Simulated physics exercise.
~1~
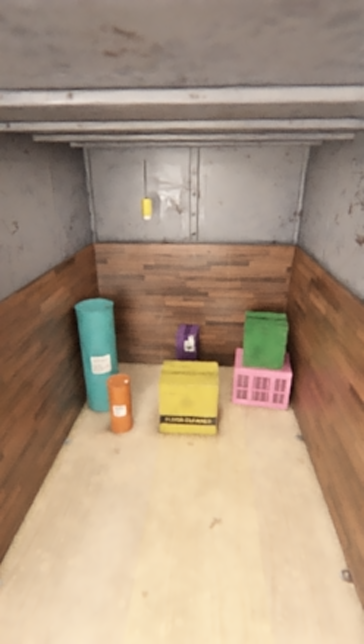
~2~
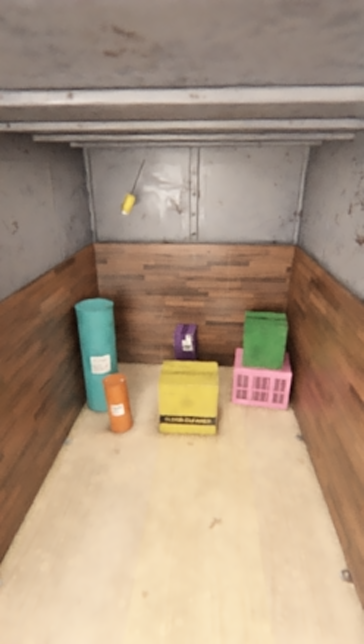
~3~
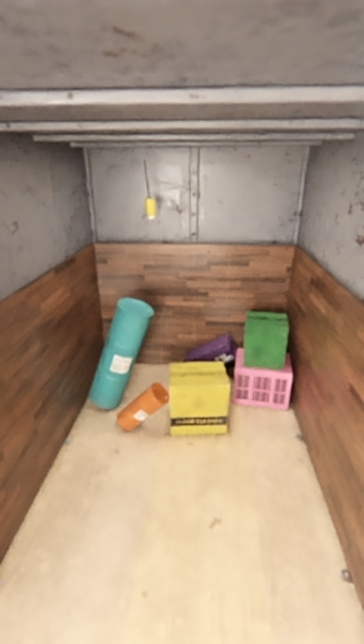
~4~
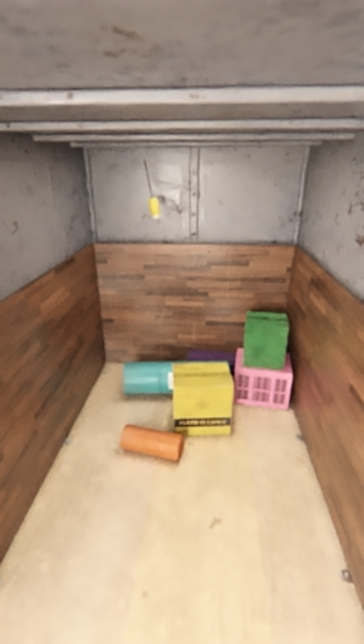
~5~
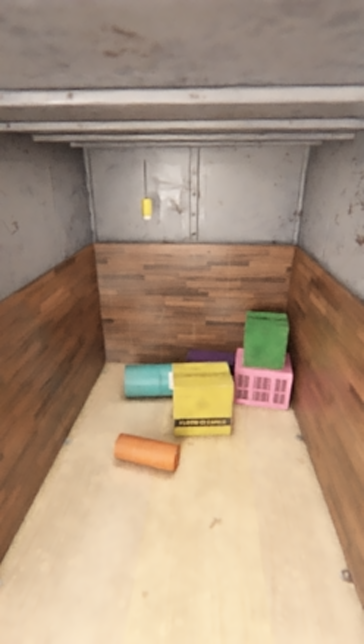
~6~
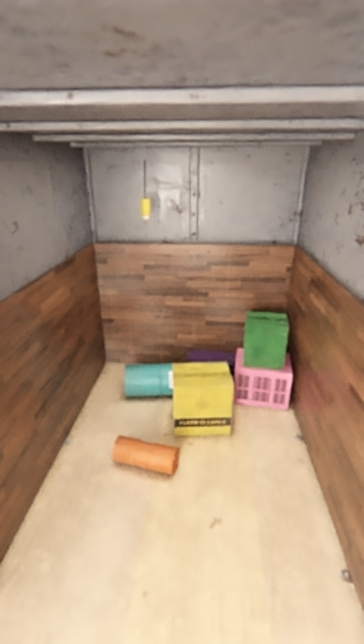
The video shows six containers in a van's load bay as a hanging yellow tag swings and the turquoise drum, orange canister and purple box topple to the right. The yellow box shifts slightly, the green box stays on the pink chest, and the three toppled items end lying down.
